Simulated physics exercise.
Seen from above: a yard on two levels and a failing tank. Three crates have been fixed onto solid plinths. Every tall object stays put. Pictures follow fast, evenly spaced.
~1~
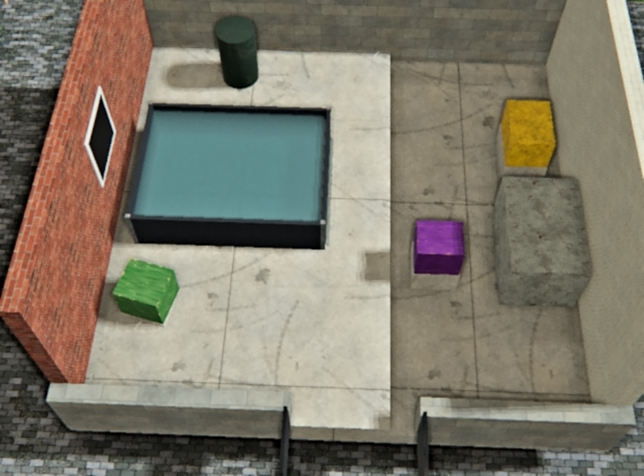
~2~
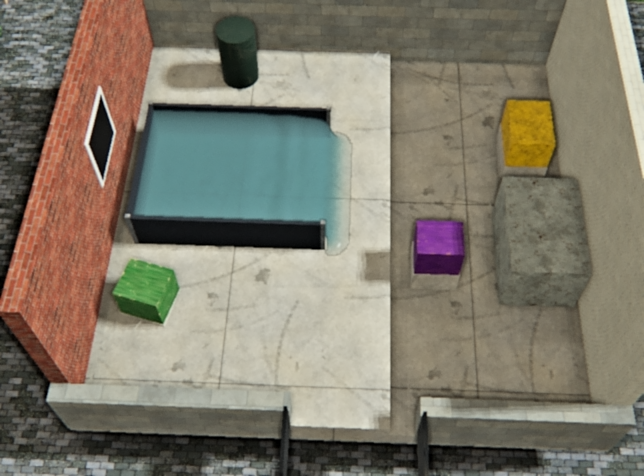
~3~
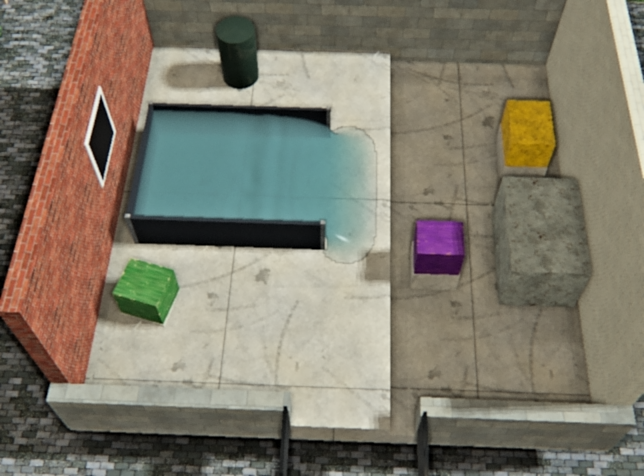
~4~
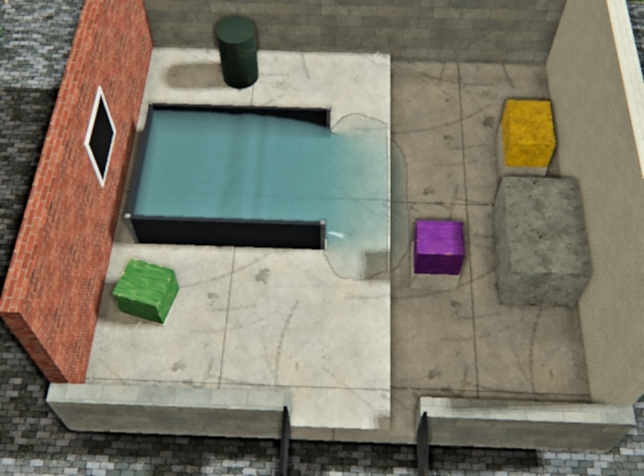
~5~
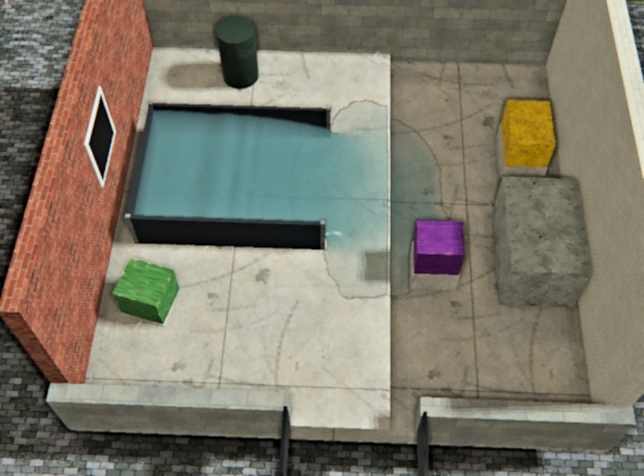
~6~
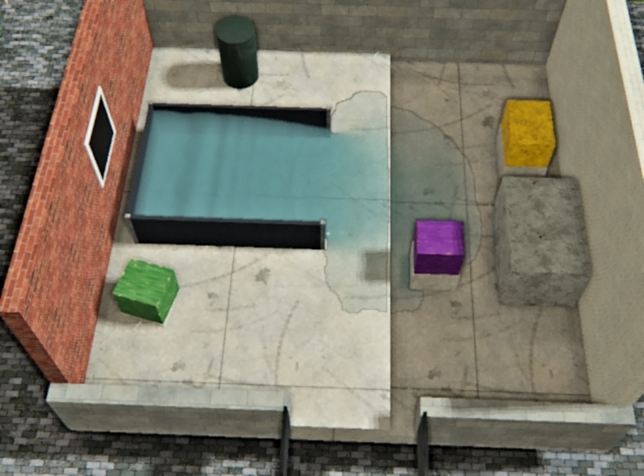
In a walled yard seen from above, water poured out of the right side of a dark tank and spread across the pale floor, then onto the darker paving around the purple block.
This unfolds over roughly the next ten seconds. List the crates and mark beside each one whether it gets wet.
Yellow crate - stays dry; green crate - stays dry; purple crate - stays dry.
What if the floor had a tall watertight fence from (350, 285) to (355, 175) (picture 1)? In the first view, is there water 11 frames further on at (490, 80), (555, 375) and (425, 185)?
One by one: Soaked, spared, soaked.
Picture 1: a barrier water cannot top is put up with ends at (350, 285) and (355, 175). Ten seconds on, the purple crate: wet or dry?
Note - purple crate: Not flooded.
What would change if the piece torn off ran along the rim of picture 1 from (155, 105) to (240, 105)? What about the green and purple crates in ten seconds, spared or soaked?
Result: Green crate reached, purple crate not reached.
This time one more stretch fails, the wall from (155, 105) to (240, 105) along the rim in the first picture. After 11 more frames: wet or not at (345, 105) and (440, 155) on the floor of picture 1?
I'd expect the first point to be reached and the second point to stay dry.
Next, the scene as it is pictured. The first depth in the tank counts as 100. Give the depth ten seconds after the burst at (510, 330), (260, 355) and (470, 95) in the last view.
30, 0 and 25 in a hundred, in turn.
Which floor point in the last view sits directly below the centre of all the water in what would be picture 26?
About (408, 197).
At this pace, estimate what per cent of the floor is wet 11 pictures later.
About 45 percent.
A moment on, water covers 30 % of the floor; the yellow crate water round its plinth, the green crate not reached, the purple crate water round its plinth.
Next, water covers 45 % of the floor; the yellow crate water round its plinth, the green crate not reached, the purple crate water round its plinth.
Then, water covers 50 % of the floor; the yellow crate water round its plinth, the green crate not reached, the purple crate water round its plinth.
Later, water covers 50 % of the floor; the yellow crate water round its plinth, the green crate not reached, the purple crate water round its plinth.
In the end, water covers 50 % of the floor; the yellow crate stayed above the water, the green crate stayed above the water, the purple crate stayed above the water.
